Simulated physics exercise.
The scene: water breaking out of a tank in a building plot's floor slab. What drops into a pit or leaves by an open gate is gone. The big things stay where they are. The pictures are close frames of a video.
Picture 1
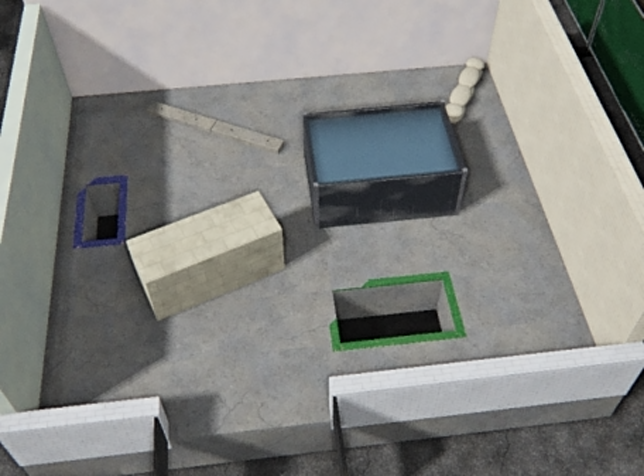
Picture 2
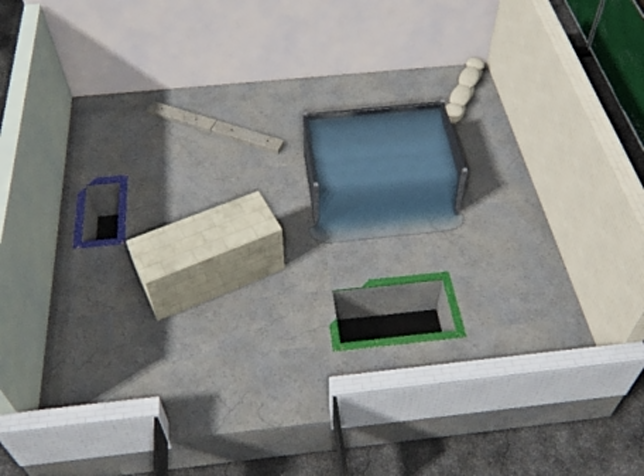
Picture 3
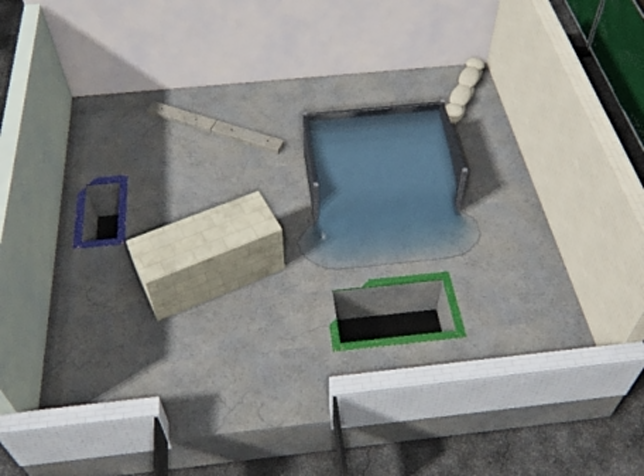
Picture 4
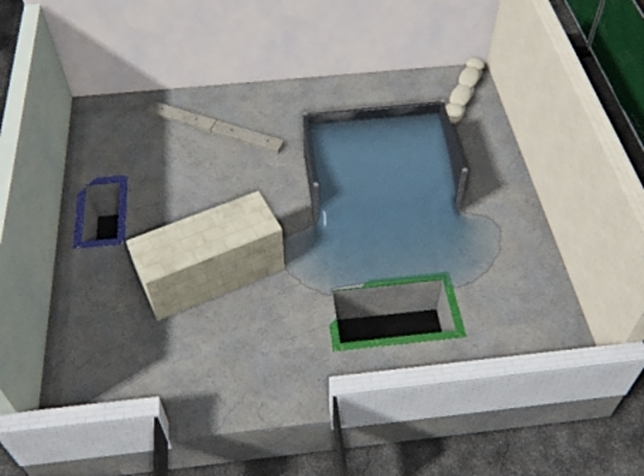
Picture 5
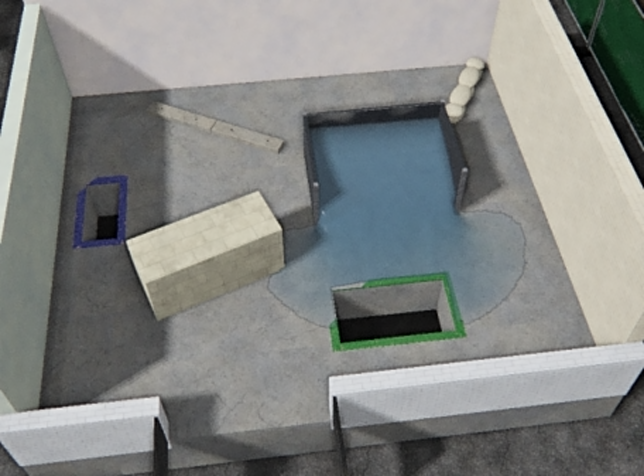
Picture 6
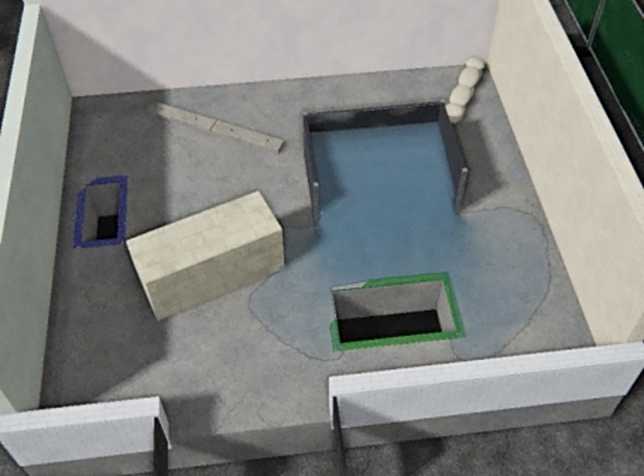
The clip shows a walled concrete floor with a water tank, a pale block and two outlined pits. The tank's front opens and water pours out, spreading across the floor toward the viewer and around the green-edged pit.
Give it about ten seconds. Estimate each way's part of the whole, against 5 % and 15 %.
In the end: The gate takes from 5 to 15 %; the green pit takes over 15 %; the blue pit takes under 5 %.
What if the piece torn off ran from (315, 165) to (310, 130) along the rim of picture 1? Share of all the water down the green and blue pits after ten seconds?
In per cent: Green 4, blue 45.
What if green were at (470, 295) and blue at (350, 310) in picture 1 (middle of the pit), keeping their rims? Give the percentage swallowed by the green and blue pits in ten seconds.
In per cent: Green 55, blue 25.
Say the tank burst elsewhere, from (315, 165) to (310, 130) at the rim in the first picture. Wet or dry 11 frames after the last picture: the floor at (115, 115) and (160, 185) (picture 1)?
In that order: Awash, covered.
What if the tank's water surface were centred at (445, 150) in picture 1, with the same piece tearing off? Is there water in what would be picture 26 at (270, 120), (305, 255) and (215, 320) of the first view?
In turn: Not flooded, not flooded, covered.
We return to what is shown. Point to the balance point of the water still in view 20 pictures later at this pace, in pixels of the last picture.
I would point to (426, 280).
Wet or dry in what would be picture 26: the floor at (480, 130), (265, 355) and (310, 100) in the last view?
In that order: Not flooded, wet, clear.
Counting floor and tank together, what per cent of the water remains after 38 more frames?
Some 30 per cent.
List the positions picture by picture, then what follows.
The first frame shows the water tank at (382, 146) is whole and still.
In the second frame, the front is at (312, 230), out from the gap at (388, 207).
In the third frame, water pours out at (388, 208) and has run to (307, 252).
In the fourth frame, the front is at (294, 270), out from the gap at (388, 209).
In the fifth frame, the front is at (509, 285), out from the gap at (387, 210).
In the sixth frame, water pours out at (387, 210) and has run to (484, 354).
A moment on, water covers 30 % of the floor; the gate 1 %, the green pit 29 %, the blue pit 0 %.
Next, water covers 30 % of the floor; the gate 4 %, the green pit 43 %, the blue pit 0 %.
Then, water covers 35 % of the floor; the gate 7 %, the green pit 53 %, the blue pit 0 %.
Later, water covers 45 % of the floor; the gate 9 %, the green pit 62 %, the blue pit 0 %.
In the end, water covers 50 % of the floor; the gate 10 %, the green pit 67 %, the blue pit 0 %.
